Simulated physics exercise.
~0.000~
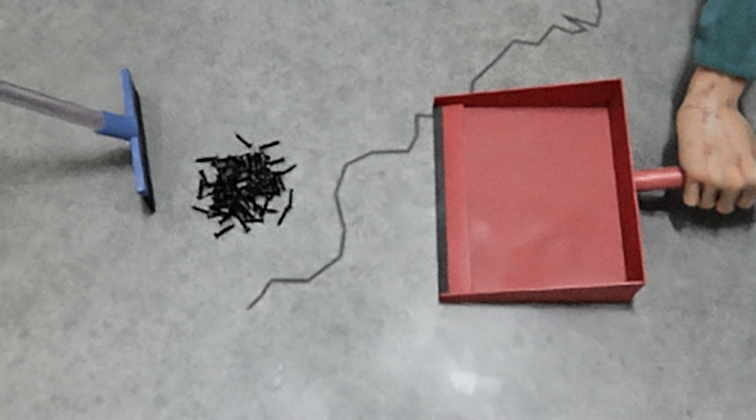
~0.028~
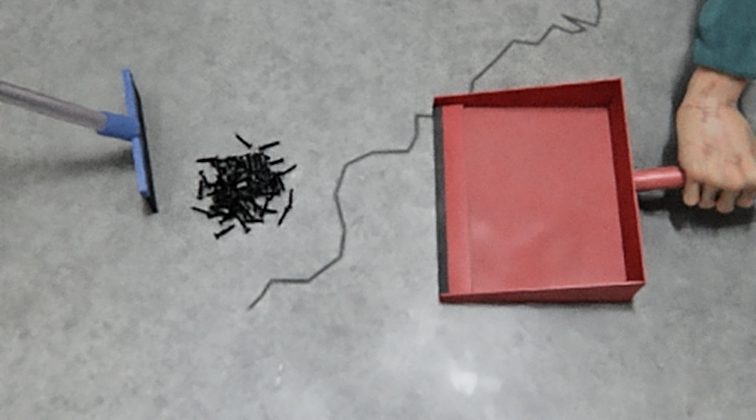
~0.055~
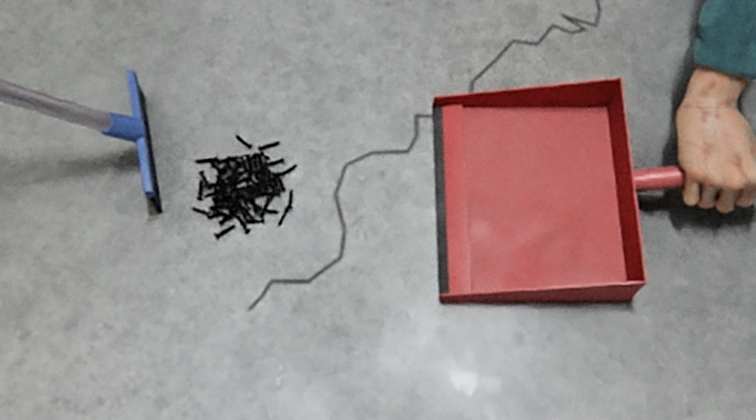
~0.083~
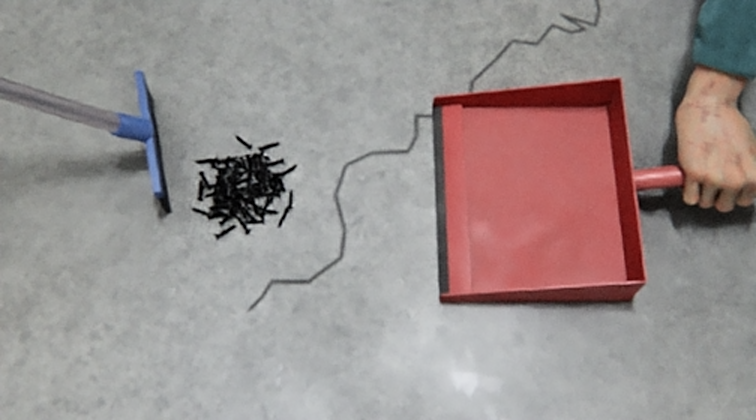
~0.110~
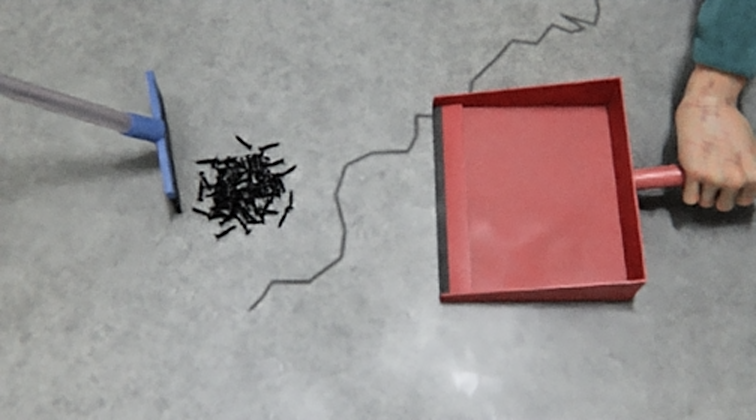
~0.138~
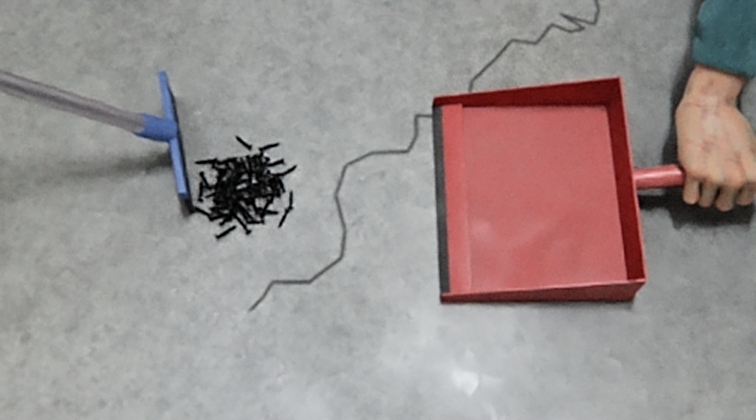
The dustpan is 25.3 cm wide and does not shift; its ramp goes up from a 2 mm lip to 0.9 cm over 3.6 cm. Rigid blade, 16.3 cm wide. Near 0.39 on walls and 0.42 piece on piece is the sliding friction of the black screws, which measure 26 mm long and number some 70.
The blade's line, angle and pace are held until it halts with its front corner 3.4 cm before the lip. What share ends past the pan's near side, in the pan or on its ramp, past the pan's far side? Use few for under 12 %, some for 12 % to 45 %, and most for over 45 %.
Near side: Few, pan: Few, far side: Few.
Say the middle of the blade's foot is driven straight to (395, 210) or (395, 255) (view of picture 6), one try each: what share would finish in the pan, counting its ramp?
About 0 and 0 per cent.
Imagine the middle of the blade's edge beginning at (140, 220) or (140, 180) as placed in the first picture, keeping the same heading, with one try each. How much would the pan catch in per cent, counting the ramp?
I'd put it near 5 per cent for the first and near 10 per cent for the second.
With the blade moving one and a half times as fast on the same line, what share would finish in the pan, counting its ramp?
I'd put it at roughly 20 per cent.
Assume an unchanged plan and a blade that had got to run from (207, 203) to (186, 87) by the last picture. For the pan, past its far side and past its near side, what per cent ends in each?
Pan 25 % / far 5 % / near 0 %.
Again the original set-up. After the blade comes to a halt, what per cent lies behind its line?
20 %.
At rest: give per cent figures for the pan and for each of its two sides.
Near side 0 %, pan 5 %, far side 5 %.
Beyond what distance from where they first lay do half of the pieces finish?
22 cm or so.
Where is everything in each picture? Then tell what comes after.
Blade from (143, 191) to (127, 76), moved 0.0 cm, 0 of the pieces shifted so far; middle of the pieces at (239, 188); pan at (544, 200), in the first picture.
Blade from (145, 192) to (128, 77), moved 0.2 cm, 0 of the pieces shifted so far; middle of the pieces at (239, 188), in the second picture.
Blade from (150, 193) to (133, 78), moved 0.8 cm, 0 of the pieces shifted so far; middle of the pieces at (239, 189), in the third picture.
Blade from (159, 193) to (141, 78), moved 1.8 cm, 0 of the pieces shifted so far; middle of the pieces at (239, 189), in the fourth picture.
Blade from (171, 193) to (152, 78), moved 3.1 cm, 0 of the pieces shifted so far; middle of the pieces at (239, 189), in the fifth picture.
Blade from (183, 194) to (163, 79), moved 4.5 cm, 0 of the pieces shifted so far; middle of the pieces at (239, 190); pan at (544, 199). The blade's pace is about 0.52 m/s, in the sixth picture.
After 0.39 s, middle of the blade 18 cm from the lip; 0 % over the lip, far side 0 %, near side 0 %.
After 0.55 s, middle of the blade 10 cm from the lip; 0 % over the lip, far side 0 %, near side 0 %.
After 0.84 s, middle of the blade 5 cm from the lip; 5 % over the lip, far side 5 %, near side 0 %.
In the end, at 1.4 s, near side 0 %, pan 5 %, far side 5 %, in front of the lip or behind the blade 90 %.
